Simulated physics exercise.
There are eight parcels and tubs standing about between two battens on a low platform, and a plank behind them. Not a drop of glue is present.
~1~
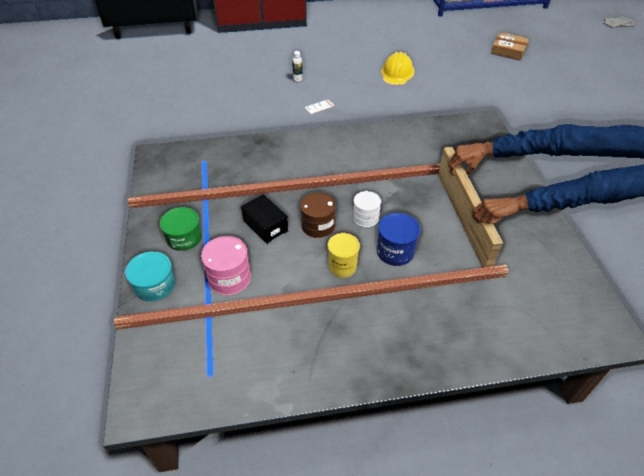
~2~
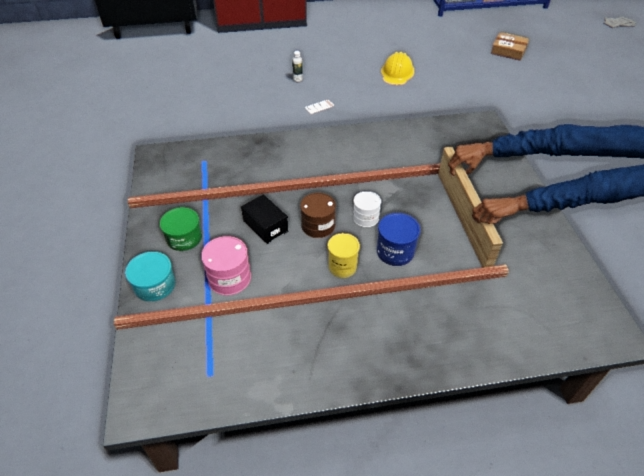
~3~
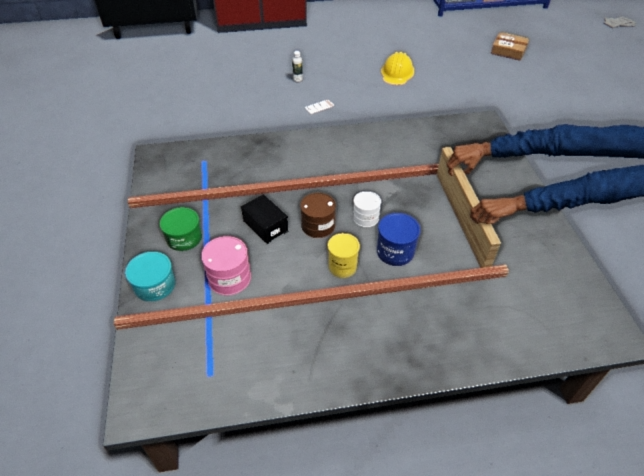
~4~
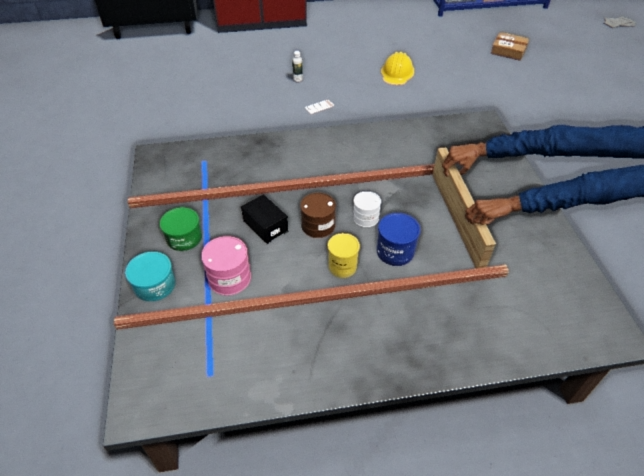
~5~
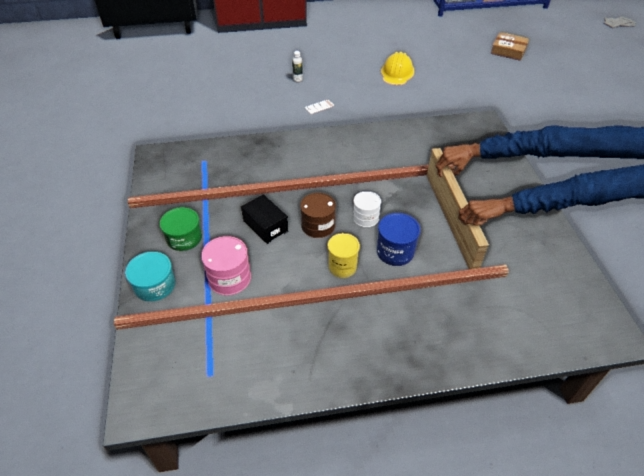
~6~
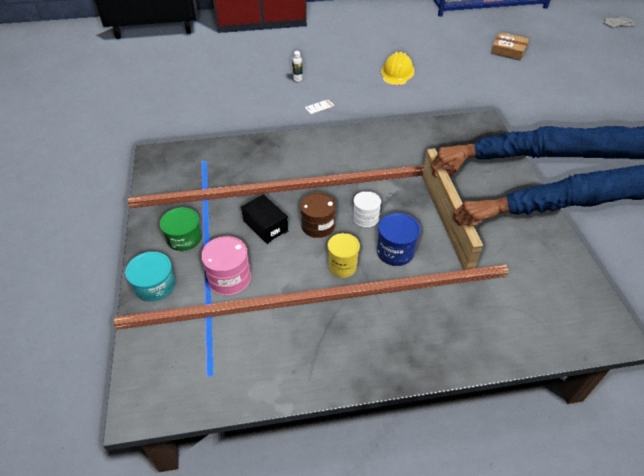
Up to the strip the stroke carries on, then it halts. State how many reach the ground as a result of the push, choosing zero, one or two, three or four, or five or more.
Just one or two fall.
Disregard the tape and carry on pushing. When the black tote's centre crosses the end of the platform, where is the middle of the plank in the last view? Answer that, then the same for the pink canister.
Near (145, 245) in the first case, near (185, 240) in the other.
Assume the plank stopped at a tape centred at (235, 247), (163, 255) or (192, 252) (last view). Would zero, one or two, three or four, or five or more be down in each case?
No fall at all; three to four; either one or two.
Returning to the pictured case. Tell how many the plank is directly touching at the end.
So the total is 4.
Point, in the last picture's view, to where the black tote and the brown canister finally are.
(183, 213), and the other (160, 243).
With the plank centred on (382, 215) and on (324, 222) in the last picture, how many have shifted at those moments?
3 by the first point, 5 by the second.
A little later, none off yet; turquoise pail at rest near (151, 277); green pail at rest near (182, 229); pink canister at rest near (227, 266).
When it is over, the number that fall off is one or two; down, turquoise pail.
